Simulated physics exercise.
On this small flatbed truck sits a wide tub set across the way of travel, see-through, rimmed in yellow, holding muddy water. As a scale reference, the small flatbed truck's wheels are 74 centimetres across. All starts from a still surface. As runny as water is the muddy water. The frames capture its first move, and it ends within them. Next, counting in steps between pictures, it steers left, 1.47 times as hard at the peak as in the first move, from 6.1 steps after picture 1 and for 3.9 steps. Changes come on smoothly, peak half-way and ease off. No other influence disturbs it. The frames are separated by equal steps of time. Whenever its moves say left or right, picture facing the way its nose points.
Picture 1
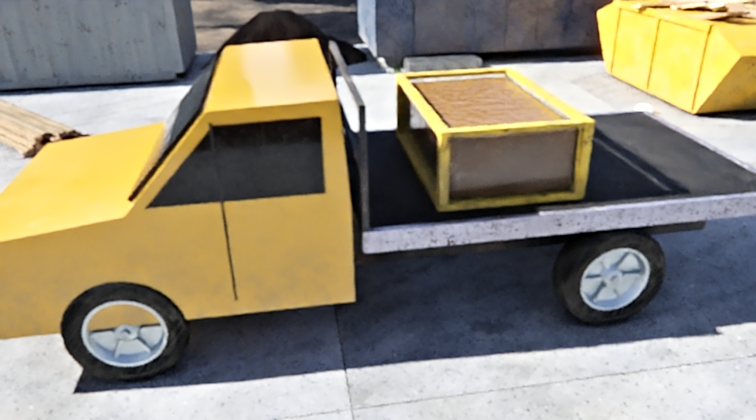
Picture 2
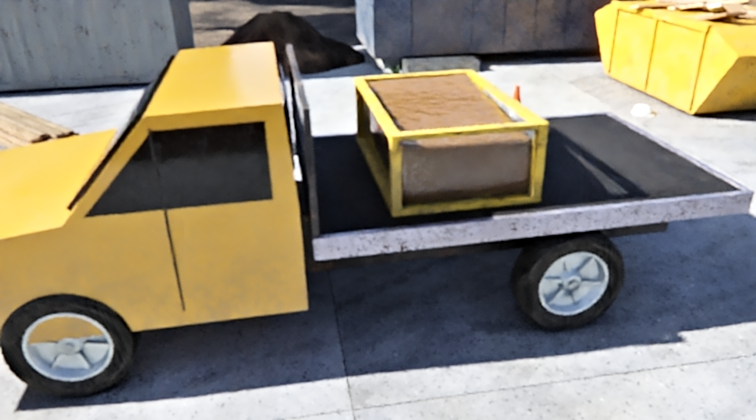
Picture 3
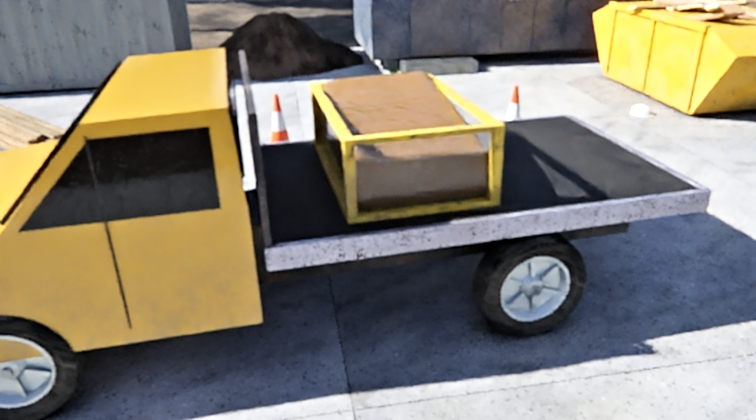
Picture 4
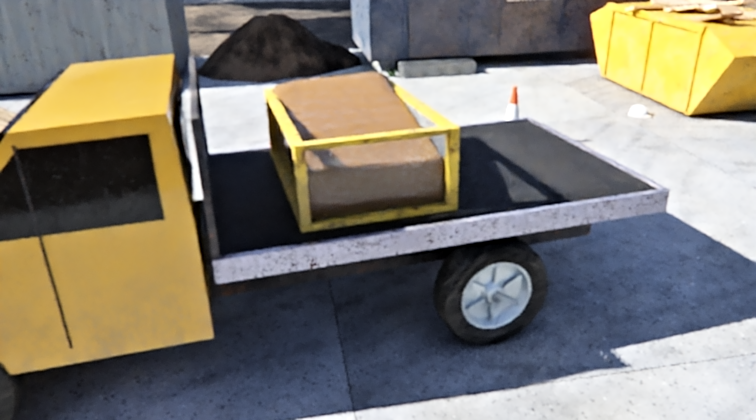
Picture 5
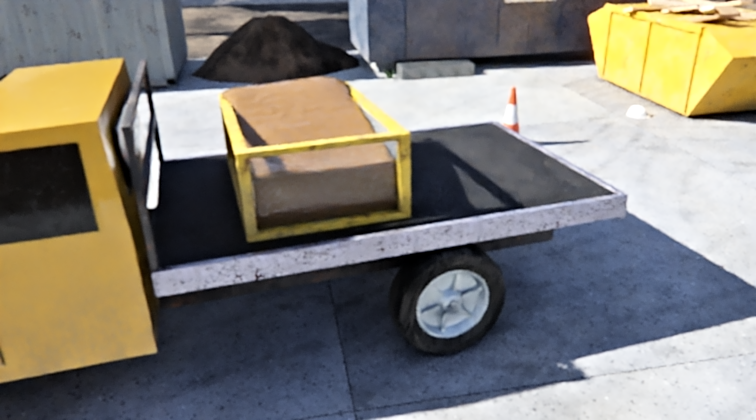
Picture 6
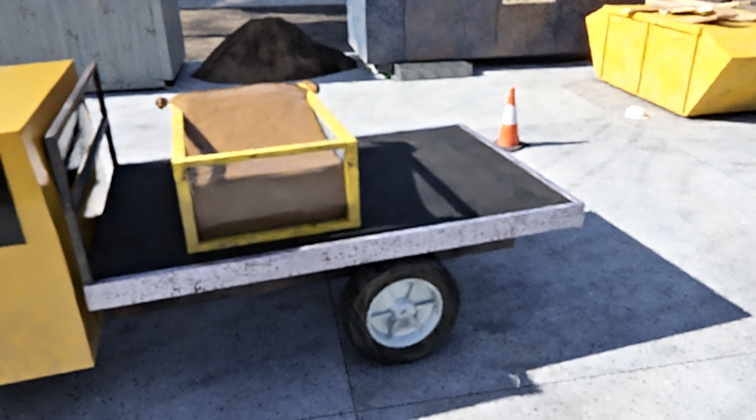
A small yellow flatbed truck rolled left, curving toward the viewer until most of its cab was out of sight, while muddy water in the yellow-rimmed tub it carried heaped toward the far side.
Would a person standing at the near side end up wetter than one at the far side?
No - it ends up spilling away from us.
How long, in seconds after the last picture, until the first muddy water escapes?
It happens at some 0.1 s.
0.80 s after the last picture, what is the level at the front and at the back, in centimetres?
At that moment it stands around 44 cm in front and around 42 cm behind.
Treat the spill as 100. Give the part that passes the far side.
Near 60 per cent of the spill.
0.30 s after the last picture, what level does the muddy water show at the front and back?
Front level 40 cm, back level 42 cm.
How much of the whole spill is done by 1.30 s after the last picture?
Near 70 in a hundred.
Another 0.30 s on from the last picture, it stands 42 cm high behind and 40 cm in front; 2 per cent has gone over the far side, a little elsewhere.
Another 0.80 s on from the last picture, it stands 41 cm high behind and 44 cm in front; 5 per cent has gone over the far side, a little elsewhere.
Another 1.30 s on from the last picture, it stands 41 cm high behind and 38 cm in front; 5 per cent has gone over the far side, a little elsewhere.
Another 3.44 s on from the last picture, 8 per cent has gone over the far side, a little elsewhere; the near side has passed 1 per cent and the far side 5.
